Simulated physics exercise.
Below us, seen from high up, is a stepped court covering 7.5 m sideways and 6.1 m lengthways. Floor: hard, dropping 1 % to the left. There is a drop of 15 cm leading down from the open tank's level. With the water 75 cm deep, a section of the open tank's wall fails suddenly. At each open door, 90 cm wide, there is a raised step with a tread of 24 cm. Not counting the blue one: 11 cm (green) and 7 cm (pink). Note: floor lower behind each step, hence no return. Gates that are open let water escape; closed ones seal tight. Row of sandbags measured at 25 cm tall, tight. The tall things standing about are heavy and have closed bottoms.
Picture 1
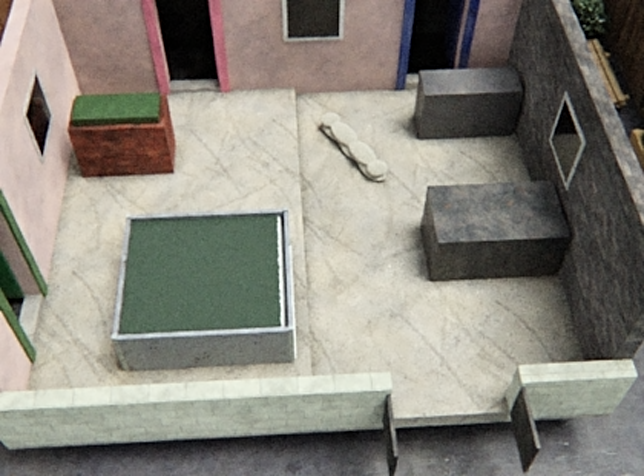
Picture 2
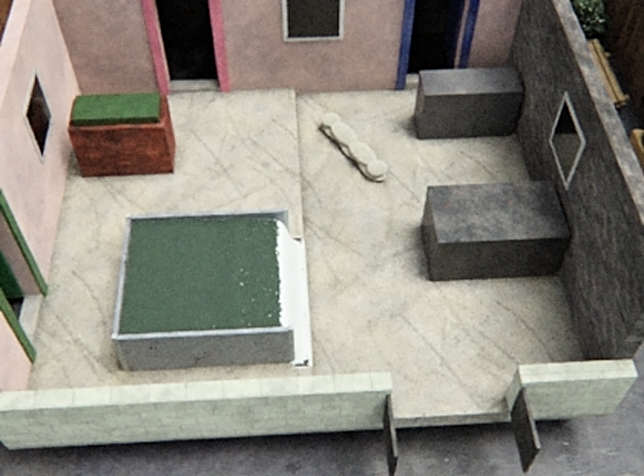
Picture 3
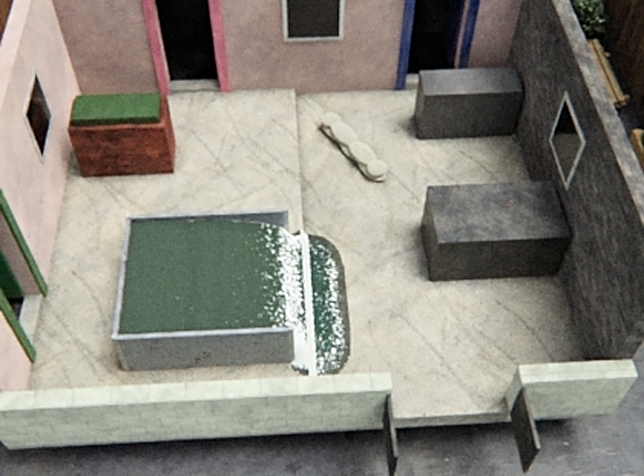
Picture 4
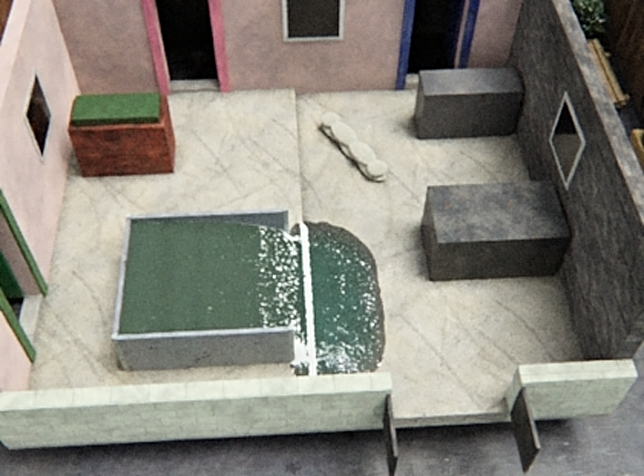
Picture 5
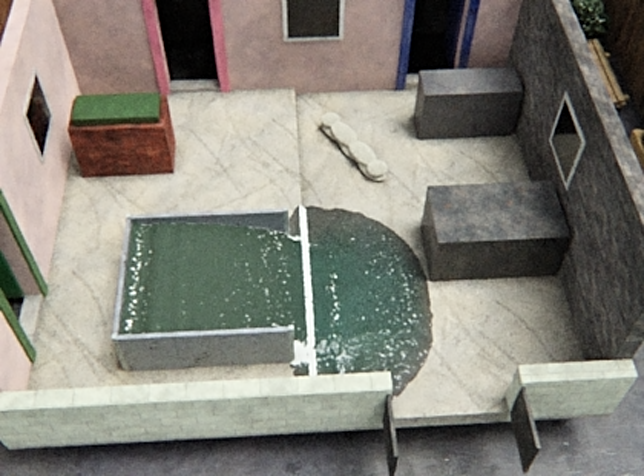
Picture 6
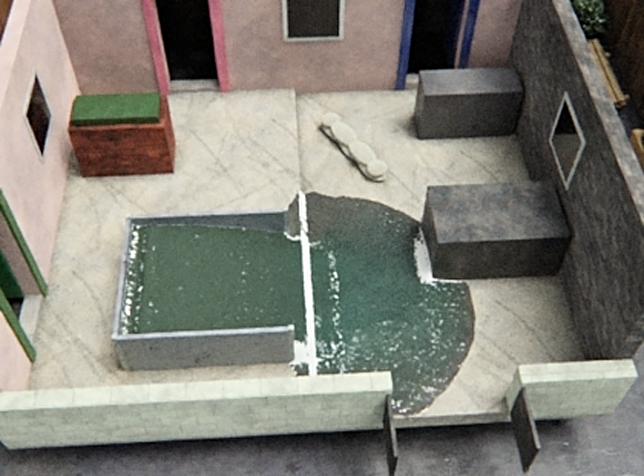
A walled courtyard with a pale stone floor is seen from high up by a still camera, with pink walls at the back and left and a dark grey wall at the right. A green-filled open tank sits left of centre, near a red block, two dark grey blocks, and pink-framed and blue-framed doorways. The tank's right side gives way and foaming green water pours out rightward, spreading in a widening curve to the nearer grey block and front wall.
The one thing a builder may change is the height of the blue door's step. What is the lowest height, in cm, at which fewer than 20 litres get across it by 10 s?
6.5 cm.
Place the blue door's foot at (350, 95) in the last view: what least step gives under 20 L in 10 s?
Minimum: Close to 10.5 cm.
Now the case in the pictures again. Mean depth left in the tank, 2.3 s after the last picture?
Close to 17 cm deep on average.
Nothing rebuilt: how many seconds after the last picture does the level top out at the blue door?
Around 5.5 s.
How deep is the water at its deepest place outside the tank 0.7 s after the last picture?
Up to some 46 cm.
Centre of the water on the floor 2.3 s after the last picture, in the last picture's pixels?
Around (395, 284).
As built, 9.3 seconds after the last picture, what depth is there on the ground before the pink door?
About 1.0 centimetres.
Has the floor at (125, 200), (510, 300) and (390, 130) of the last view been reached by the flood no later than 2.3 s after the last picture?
Those three come out bone-dry, soaked and soaked, in that order.
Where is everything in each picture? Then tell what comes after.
The first frame shows the open tank at (206, 273) is whole and still, 75 cm deep; the blue door at (436, 43) is dry.
In the second frame, water pours out at (287, 291) and has run 0.3 m, to (310, 356); about 10 cm deep outside, 75 cm at the back.
In the third frame, water pours out at (287, 292) and has run 0.7 m, to (344, 352); about 14 cm deep outside, 75 cm at the back.
In the fourth frame, the gap is at (288, 293), the front 1.2 m out at (379, 350); the back of the open tank holds 75 cm.
In the fifth frame, the gap is at (288, 293), the front 1.9 m out at (426, 321); the back of the open tank holds 68 cm.
In the sixth frame, the front is at (469, 322), 2.5 m from the gap at (288, 294); 7.0 m2 of floor is wet, 62 cm left at the back; the blue door at (436, 43), 5.3 m from the gap, is still 3.0 m from the nearest water.
Then, 0.7 s after the last picture water covers 35 % of the floor, deepest (46 cm) near (419, 276); it has not reached the blue door.
Then, 2.3 s after the last picture water covers 45 % of the floor, deepest (42 cm) near (557, 289); 8 cm at the blue door, 0 litres in over its 14 cm step.
Then, 9.3 s after the last picture water covers 55 % of the floor, deepest (18 cm) near (512, 140); 10 cm at the blue door, 0 litres in over its 14 cm step.
At the blue door as built, the water peaked near 11 cm, 5.7 s after the last picture.
Run again over the same 10 s with other heights there, 25 litres in over 6 cm, 15 litres over 7 cm. The limit of 20 litres is kept from about 6.5 cm up.
